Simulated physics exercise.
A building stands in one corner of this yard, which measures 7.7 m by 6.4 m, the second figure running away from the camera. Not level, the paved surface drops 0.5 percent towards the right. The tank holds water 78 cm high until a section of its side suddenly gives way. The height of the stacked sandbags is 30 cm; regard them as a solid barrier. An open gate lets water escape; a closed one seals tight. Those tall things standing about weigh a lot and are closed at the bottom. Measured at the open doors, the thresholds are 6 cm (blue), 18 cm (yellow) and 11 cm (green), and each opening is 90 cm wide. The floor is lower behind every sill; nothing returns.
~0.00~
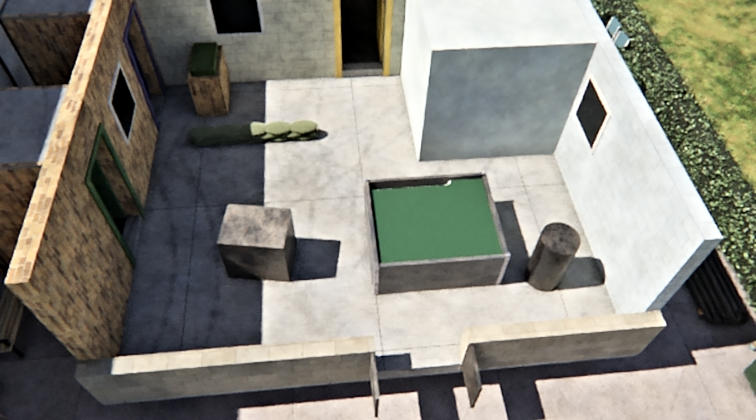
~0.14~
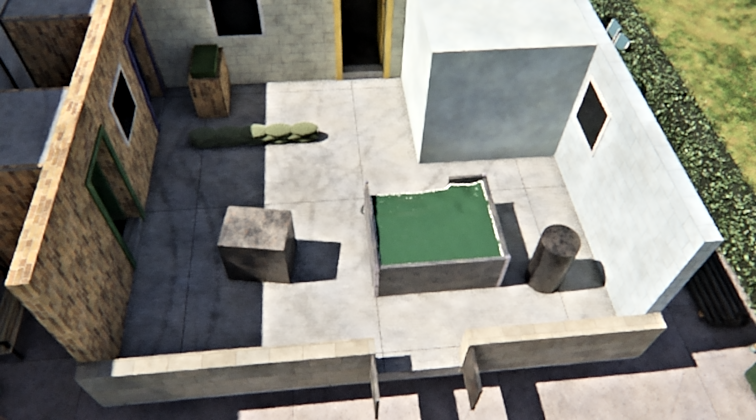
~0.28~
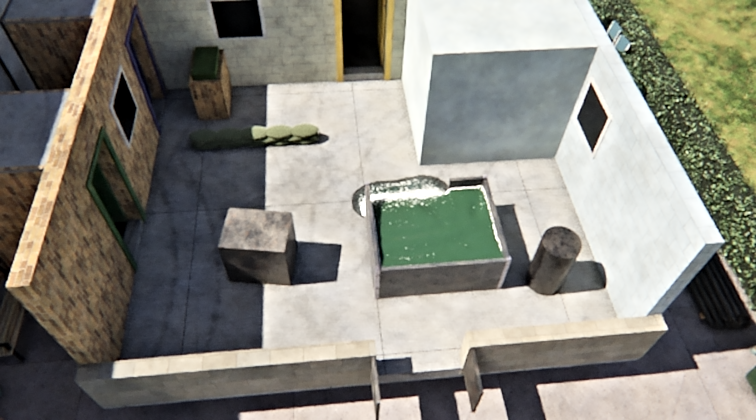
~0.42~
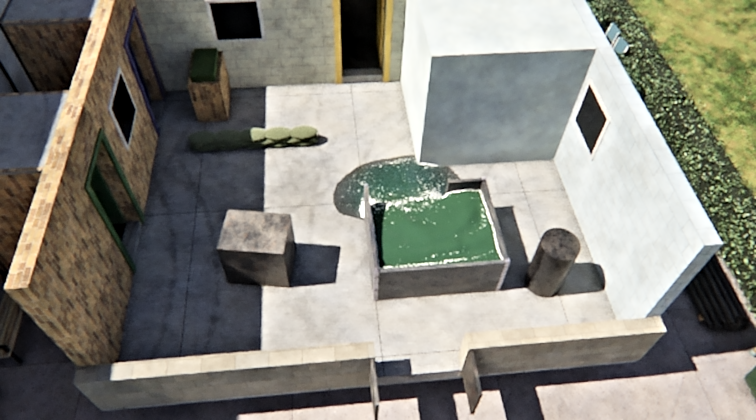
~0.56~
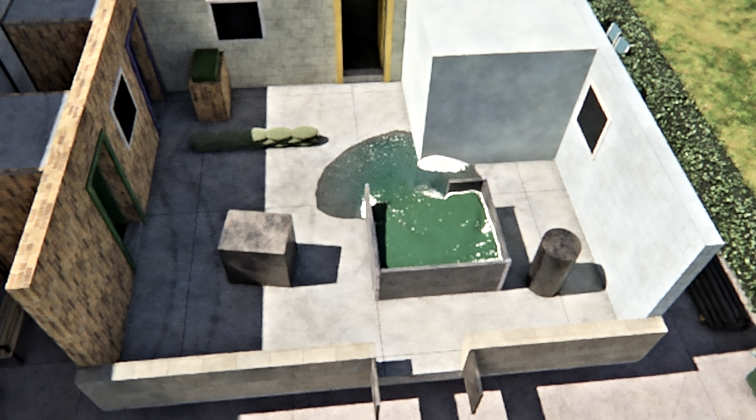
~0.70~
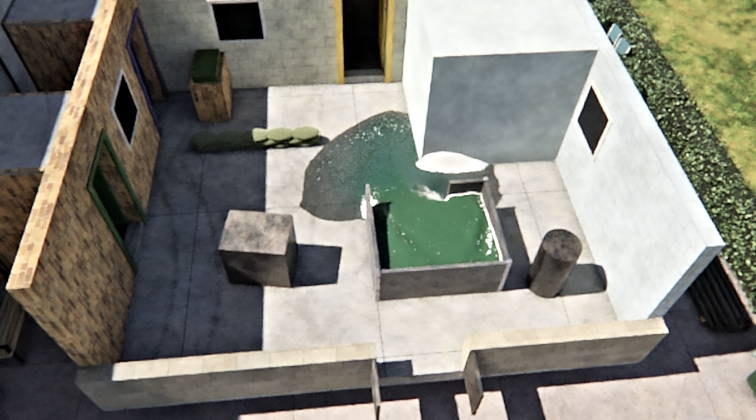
Green water pours from the back of a tank and spreads across the paved yard.
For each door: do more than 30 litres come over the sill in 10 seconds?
Door by door: Blue door - yes, more than that crosses; yellow door - yes, more than that crosses; green door - no, not that much crosses.
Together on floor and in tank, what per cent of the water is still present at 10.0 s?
I'd say close to 88 percent is still there.
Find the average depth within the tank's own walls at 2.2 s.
Some 28 cm on average.
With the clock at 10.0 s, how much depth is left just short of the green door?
It's some 5.5 centimetres deep.
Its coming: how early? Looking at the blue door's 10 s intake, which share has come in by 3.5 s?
Roughly 0 percent is in by then.
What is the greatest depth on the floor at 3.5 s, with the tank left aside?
About 27 cm.
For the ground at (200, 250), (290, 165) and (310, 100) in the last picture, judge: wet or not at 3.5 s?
Going through the three points: Not yet touched, then awash, then awash.
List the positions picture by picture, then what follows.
In the first picture, still water, 78 cm deep, in the tank at (433, 219).
In the second picture, the front is at (366, 206), 0.7 m from the gap at (407, 204); 0.3 m2 of floor is under water; 78 cm left at the back of the tank.
In the third picture, water pours out at (407, 206) and has run 1.0 m, to (442, 186); deepest outside 43 cm, 76 cm at the tank's back.
In the fourth picture, water pours out at (406, 209) and has run 1.4 m, to (410, 158); deepest outside 40 cm, 68 cm at the tank's back.
In the fifth picture, water pours out at (407, 209) and has run 2.1 m, to (406, 134); deepest outside 42 cm, 67 cm at the tank's back.
In the sixth picture, the front is at (400, 115), 2.7 m from the gap at (408, 210); 5.4 m2 of floor is under water; 64 cm left at the back of the tank.
After 1.4 s water covers 30 % of the floor and is deepest (40 cm) near (389, 85); blue door not reached, yellow door 33 cm at the sill, 19 L in, green door not reached.
After 2.2 s water covers 40 % of the floor and is deepest (36 cm) near (331, 87); blue door not reached, yellow door 35 cm at the sill, 96 L in, green door not reached.
After 3.5 s water covers 50 % of the floor and is deepest (27 cm) near (234, 139); blue door 2 cm at the sill, 0 L in, yellow door 23 cm at the sill, 170 L in, green door 4 cm at the sill, 0 L in.
After 6.0 s water covers 75 % of the floor and is deepest (18 cm) near (253, 138); blue door 10 cm at the sill, 45 L in, yellow door 14 cm at the sill, 178 L in, green door 3 cm at the sill, 0 L in.
After 10.0 s water covers 95 % of the floor and is deepest (10 cm) near (117, 384); blue door 7 cm at the sill, 71 L in, yellow door 8 cm at the sill, 179 L in, green door 5 cm at the sill, 0 L in.
